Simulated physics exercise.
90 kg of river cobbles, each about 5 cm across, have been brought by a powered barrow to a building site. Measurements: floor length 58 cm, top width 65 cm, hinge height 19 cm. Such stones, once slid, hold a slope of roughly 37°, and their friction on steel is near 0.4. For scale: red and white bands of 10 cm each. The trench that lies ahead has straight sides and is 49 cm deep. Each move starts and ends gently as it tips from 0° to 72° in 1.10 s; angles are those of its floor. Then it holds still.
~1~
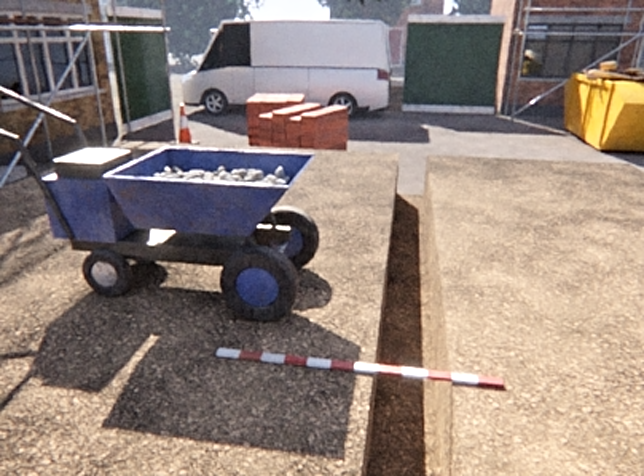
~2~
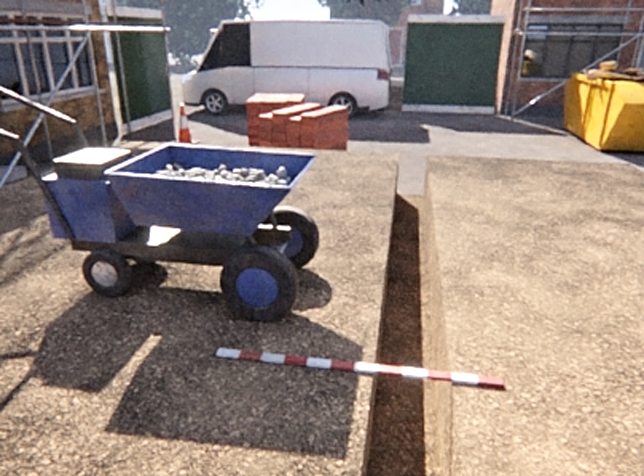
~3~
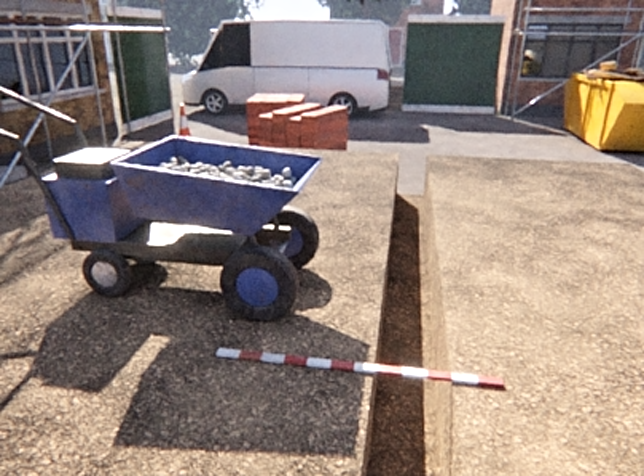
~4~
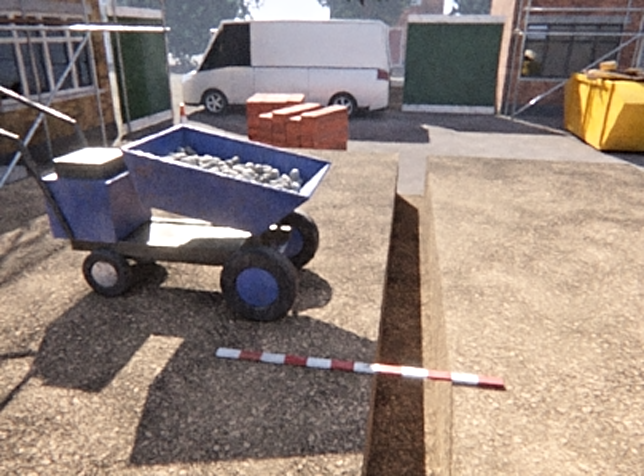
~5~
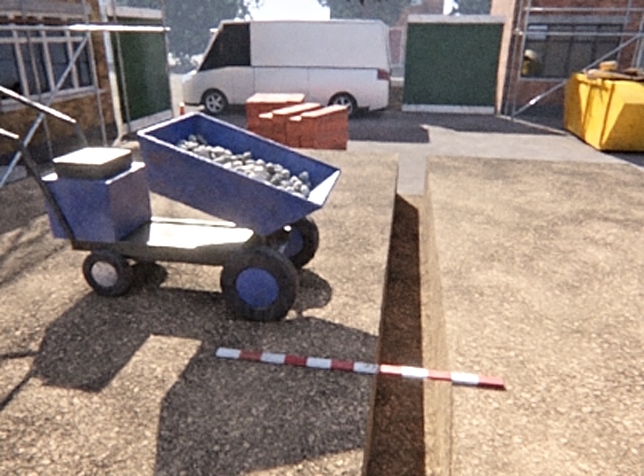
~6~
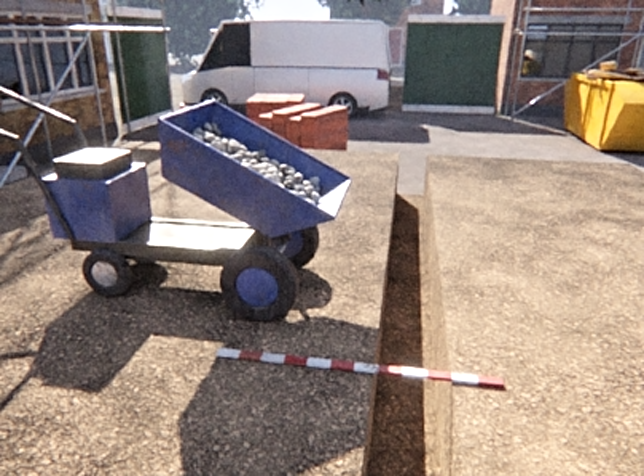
To begin with, a blue four-wheeled barrow stands on gravelly ground left of a narrow trench, its tray of grey stones level. The tray starts to tilt slowly, its rear rising, then swings up more steeply towards the right, with the stones still inside and the wheels staying put.
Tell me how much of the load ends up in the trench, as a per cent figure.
Some 96 per cent ends up in the trench.
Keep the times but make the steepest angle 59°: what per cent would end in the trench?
Close to 70 per cent then.
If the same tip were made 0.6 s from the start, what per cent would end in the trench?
Something close to 80 per cent.
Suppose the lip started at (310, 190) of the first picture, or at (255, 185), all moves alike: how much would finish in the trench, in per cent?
About 75 per cent first, then about 80 per cent.
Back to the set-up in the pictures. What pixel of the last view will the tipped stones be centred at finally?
I'd point somewhere around (411, 369).
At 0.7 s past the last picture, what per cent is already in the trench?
Roughly 40 percent of the load.
Then, 0.4 s after the last picture the floor is at 60°, 100 % in the tray; the foremost stones are at (360, 241).
Then, 0.7 s after the last picture the floor is at 72°, 57 % in the tray, 1 % short of the trench, 42 % in the trench; the foremost stones are at (440, 316).
Then, 1.1 s after the last picture the floor is at 72°, 17 % in the tray, 1 % short of the trench, 78 % in the trench, 4 % past the trench; the foremost stones are at (510, 319).
Then, 3.0 s after the last picture the floor is at 72°, 0 % in the tray, 96 % in the trench, 4 % past the trench; the foremost stones are at (549, 332).
